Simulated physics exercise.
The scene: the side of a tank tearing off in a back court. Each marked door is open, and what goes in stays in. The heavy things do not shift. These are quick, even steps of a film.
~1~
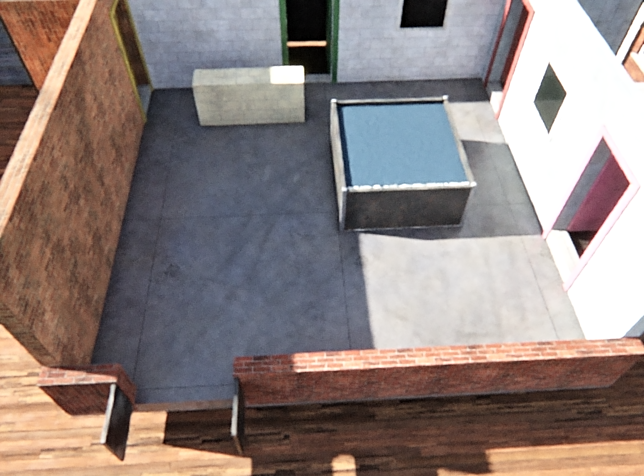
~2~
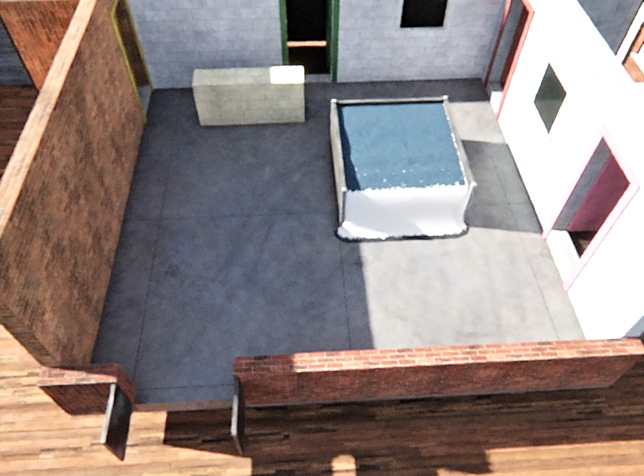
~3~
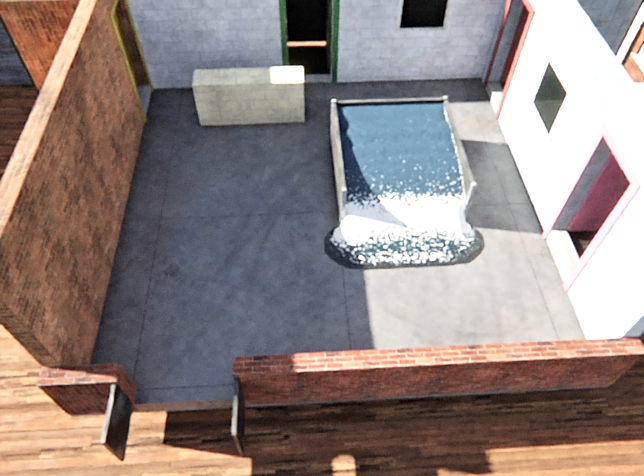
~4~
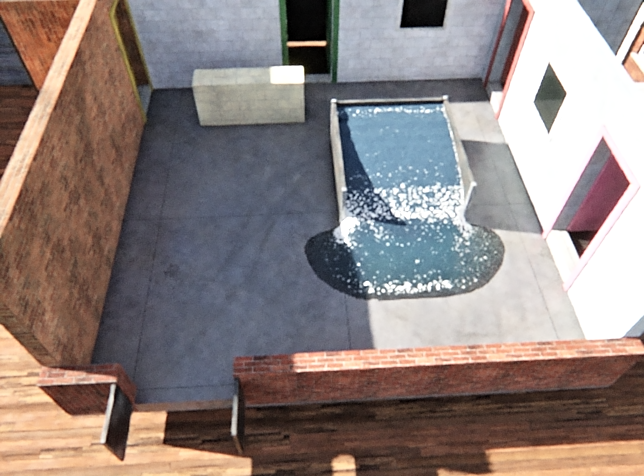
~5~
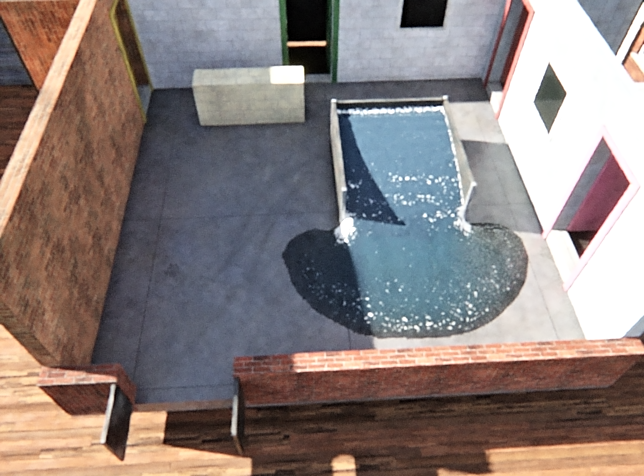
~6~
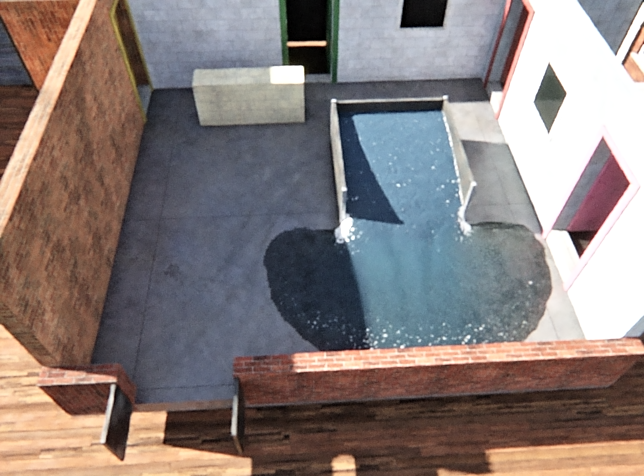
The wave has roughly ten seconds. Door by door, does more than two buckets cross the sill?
One by one: The red door holds within the limit; the green door floods; the yellow door holds within the limit; the pink door holds within the limit.
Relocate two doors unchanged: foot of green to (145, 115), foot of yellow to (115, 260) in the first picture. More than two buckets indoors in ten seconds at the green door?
My reading: The green one passes that mark.
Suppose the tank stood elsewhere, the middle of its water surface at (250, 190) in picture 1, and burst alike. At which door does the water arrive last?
It is the door marked green.
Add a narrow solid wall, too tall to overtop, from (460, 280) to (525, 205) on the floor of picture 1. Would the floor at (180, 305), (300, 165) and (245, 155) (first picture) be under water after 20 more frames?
One after the other: Awash, dry, dry.
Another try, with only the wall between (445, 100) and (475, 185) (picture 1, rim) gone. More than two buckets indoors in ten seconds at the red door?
Red goes over.
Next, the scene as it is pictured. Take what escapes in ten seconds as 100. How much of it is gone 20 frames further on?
Near 25 in a hundred.
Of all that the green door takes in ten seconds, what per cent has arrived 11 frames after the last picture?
Some 0 per cent.
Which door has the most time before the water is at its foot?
Last comes the one in green.
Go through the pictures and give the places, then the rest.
Still water in the open tank at (398, 144), in the first picture.
The front is at (337, 231), out from the gap at (403, 215), in the second picture.
The front is at (332, 252), out from the gap at (403, 215), in the third picture.
Water pours out at (403, 217) and has run to (490, 272), in the fourth picture.
Water pours out at (403, 217) and has run to (351, 324), in the fifth picture.
The front is at a hidden place, out from the gap at (403, 217), in the sixth picture.
A moment on, water covers 30 % of the floor; the red door not reached, the green door not reached, the yellow door not reached, the pink door wet at the sill, nothing in.
Next, water covers 35 % of the floor; the red door not reached, the green door not reached, the yellow door not reached, the pink door wet at the sill, nothing in.
Then, water covers 55 % of the floor; the red door not reached, the green door not reached, the yellow door not reached, the pink door wet at the sill, nothing in.
Later, water covers 90 % of the floor; the red door under two buckets in, the green door wet at the sill, nothing in, the yellow door wet at the sill, nothing in, the pink door wet at the sill, nothing in.
In the end, water covers 100 % of the floor; the red door under two buckets in, the green door over two buckets in, the yellow door wet at the sill, nothing in, the pink door wet at the sill, nothing in.
